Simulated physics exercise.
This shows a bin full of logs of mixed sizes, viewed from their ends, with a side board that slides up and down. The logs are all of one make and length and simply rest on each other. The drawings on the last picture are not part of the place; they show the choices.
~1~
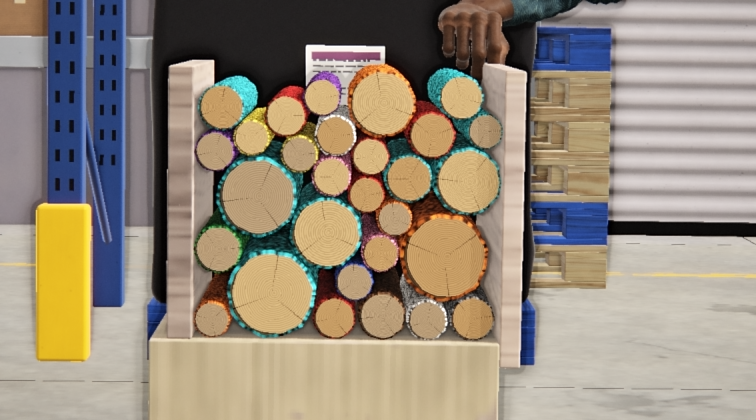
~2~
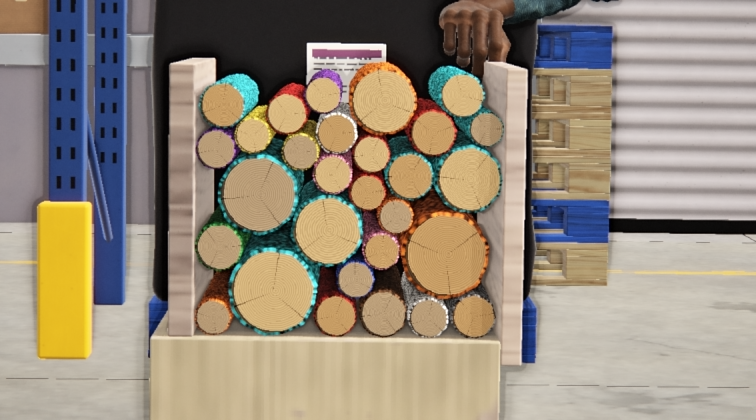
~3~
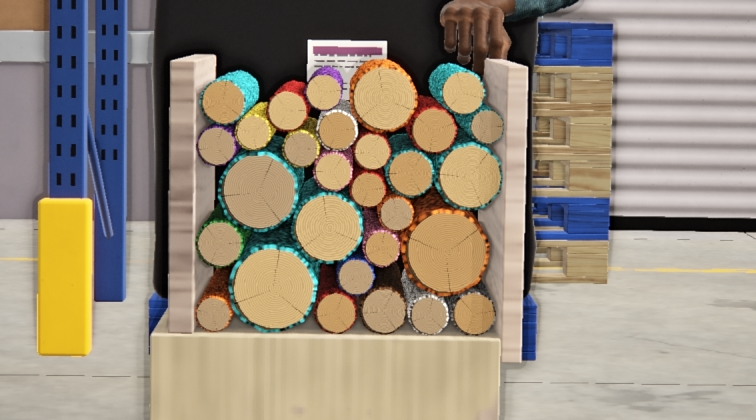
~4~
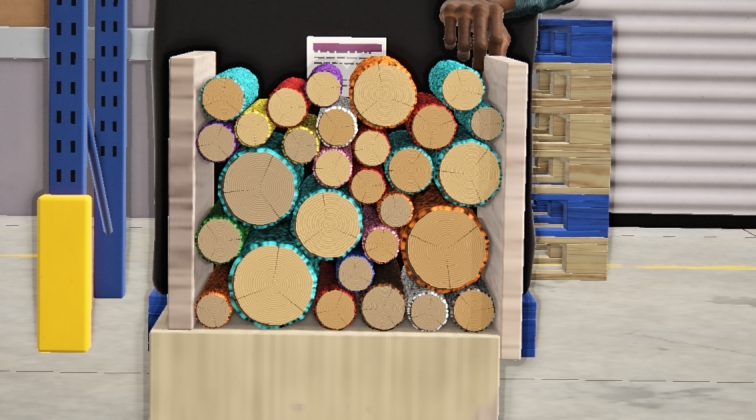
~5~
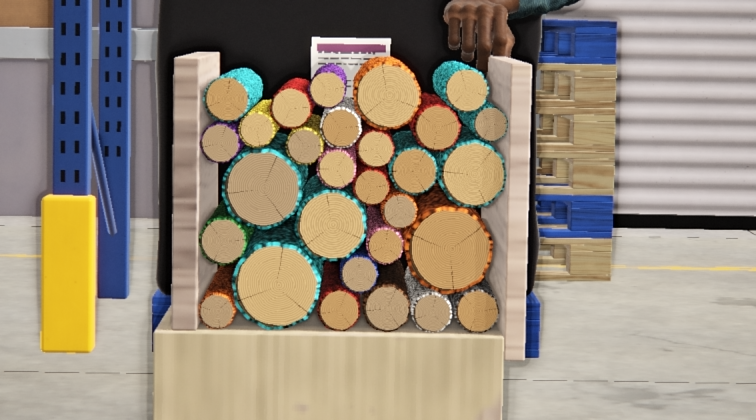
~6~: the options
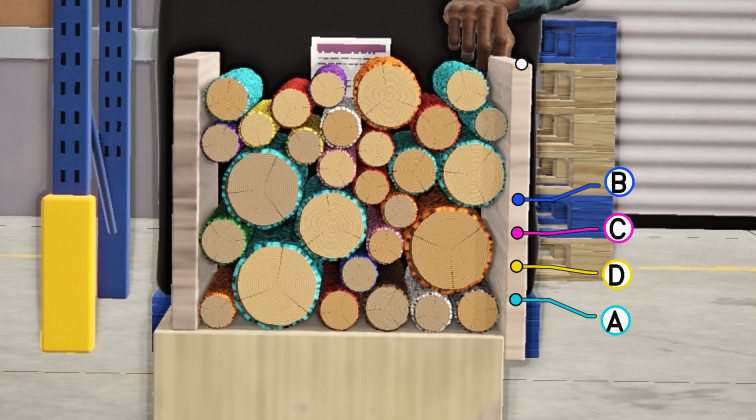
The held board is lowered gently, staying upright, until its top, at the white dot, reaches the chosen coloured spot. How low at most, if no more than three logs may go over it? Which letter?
It can be let down to B.
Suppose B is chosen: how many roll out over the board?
The count is two.
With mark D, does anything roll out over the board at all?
Yes, at D.
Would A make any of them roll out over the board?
At A: Yes.
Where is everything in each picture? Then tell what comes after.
The first frame shows side board (498, 203); a log (212, 320); a log (472, 318).
The second frame shows a log (474, 316); a log (219, 247).
The third frame shows a log (410, 174); a log (486, 127).
The fourth frame shows a log (462, 90); side board (499, 195).
The fifth frame shows a log (217, 311); a log (477, 311); a log (223, 241).
On the copy, A at (516, 300); B at (519, 199); C at (518, 233); D at (517, 267); the white dot at (522, 64).
On B. First, top of the board (509, 126).
Then, top of the board (507, 198).
Finally, top of the board (507, 198), two out over the board.
By contrast, A more than three out over the board; C more than three out over the board; D more than three out over the board.
